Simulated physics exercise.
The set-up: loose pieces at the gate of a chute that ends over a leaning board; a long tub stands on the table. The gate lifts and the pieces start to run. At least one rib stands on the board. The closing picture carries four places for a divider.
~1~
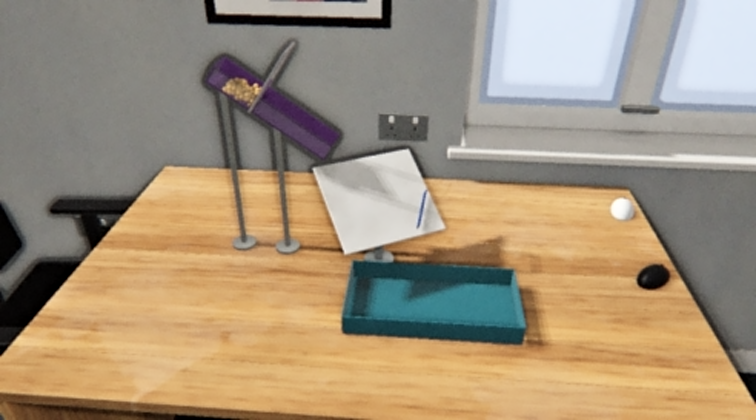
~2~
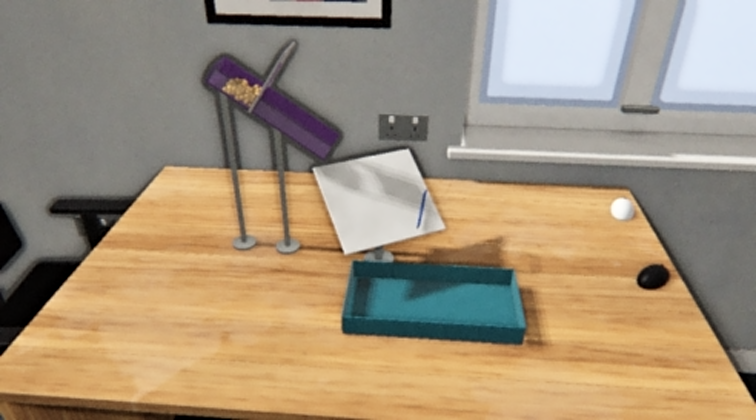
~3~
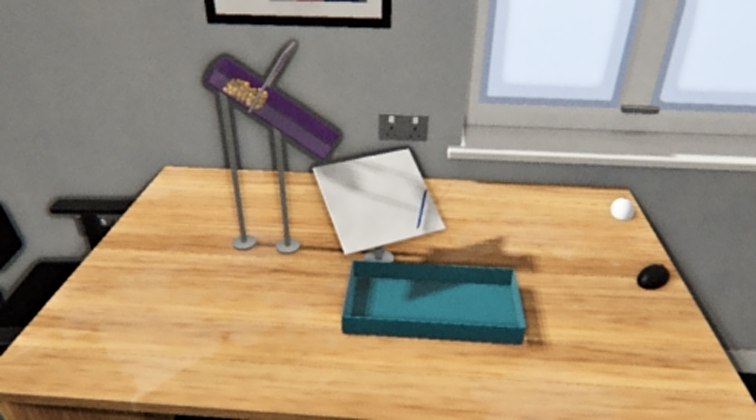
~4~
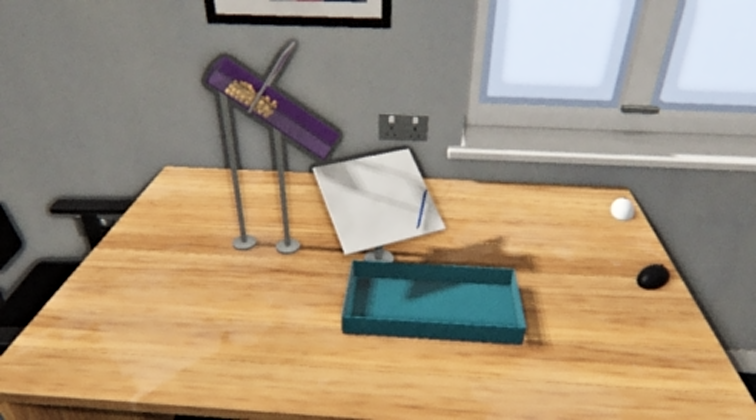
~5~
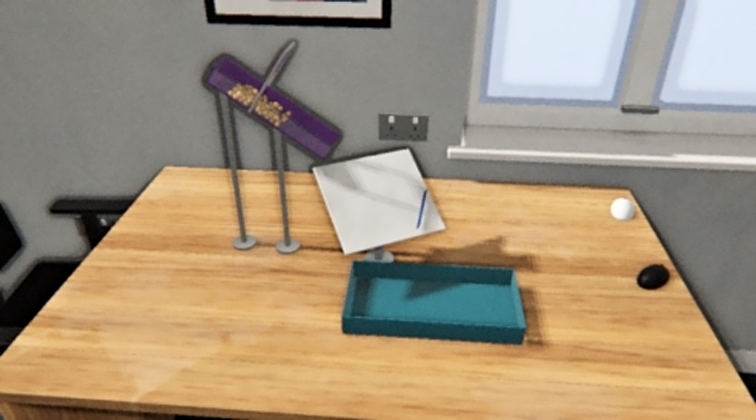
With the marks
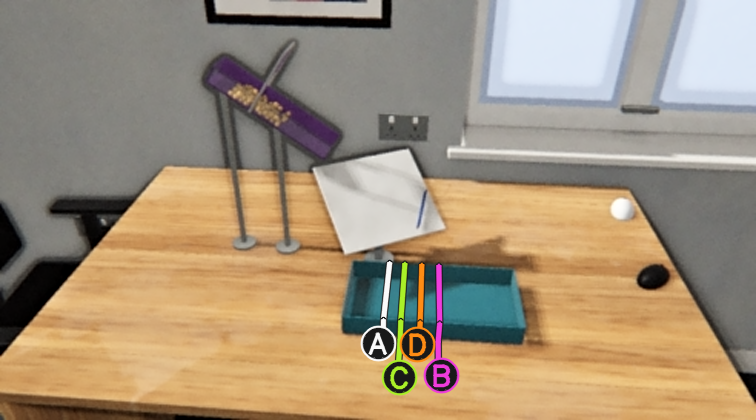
On a wooden desk, small tan pieces sliding slowly down a raised purple chute above a tilted white board and teal tub.
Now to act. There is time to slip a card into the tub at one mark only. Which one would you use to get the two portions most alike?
The best line is D.
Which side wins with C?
The right side.
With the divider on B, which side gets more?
The left side.
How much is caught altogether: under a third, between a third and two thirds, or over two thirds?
About that: Over two thirds.
On the marked copy, line A crosses the front rim at (383, 319); line B crosses the front rim at (439, 322); line C crosses the front rim at (400, 320); line D crosses the front rim at (420, 321).
With A, of what is caught, a stray few on the left of the divider, nearly all on the right.
With B, of what is caught, nearly all on the left of the divider, a stray few on the right.
With C, of what is caught, a small part on the left of the divider, nearly all on the right.
With D, of what is caught, about two thirds on the left of the divider, about a third on the right.
